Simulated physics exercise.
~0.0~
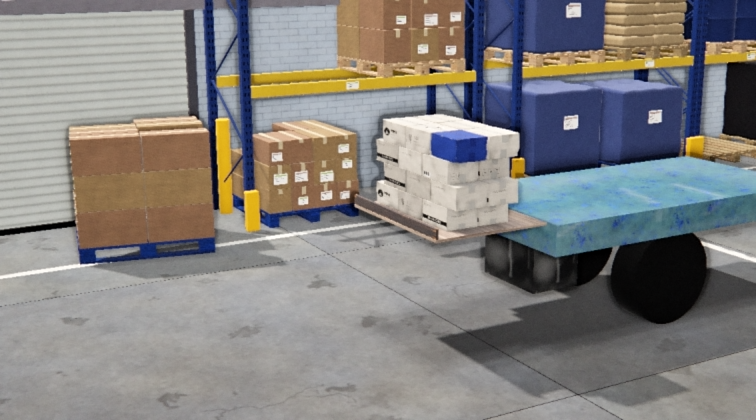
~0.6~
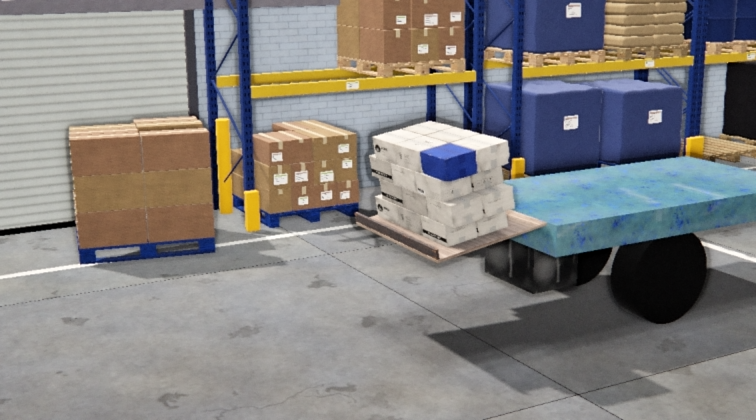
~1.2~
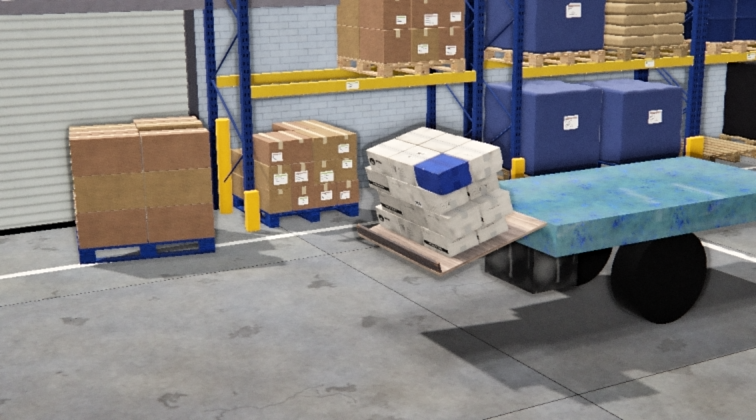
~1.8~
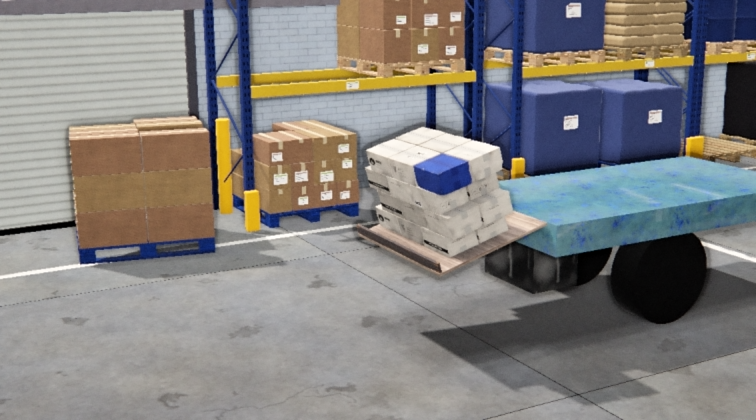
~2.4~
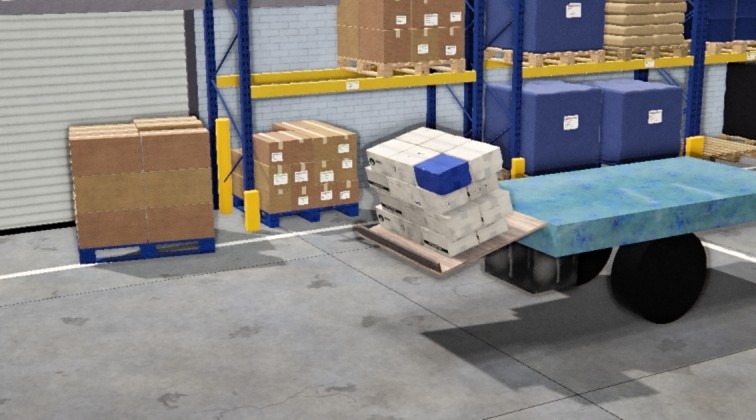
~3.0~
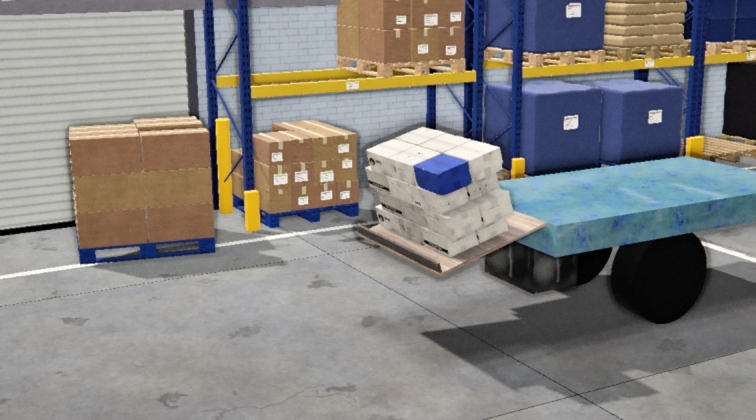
In a warehouse, a stack of pale parcels with one blue parcel on top sits on a flap beside a blue flat-bed; the flap's outer edge sinks into a gentle slope, the stack tilts with it, and all the parcels stay on, coming to rest.
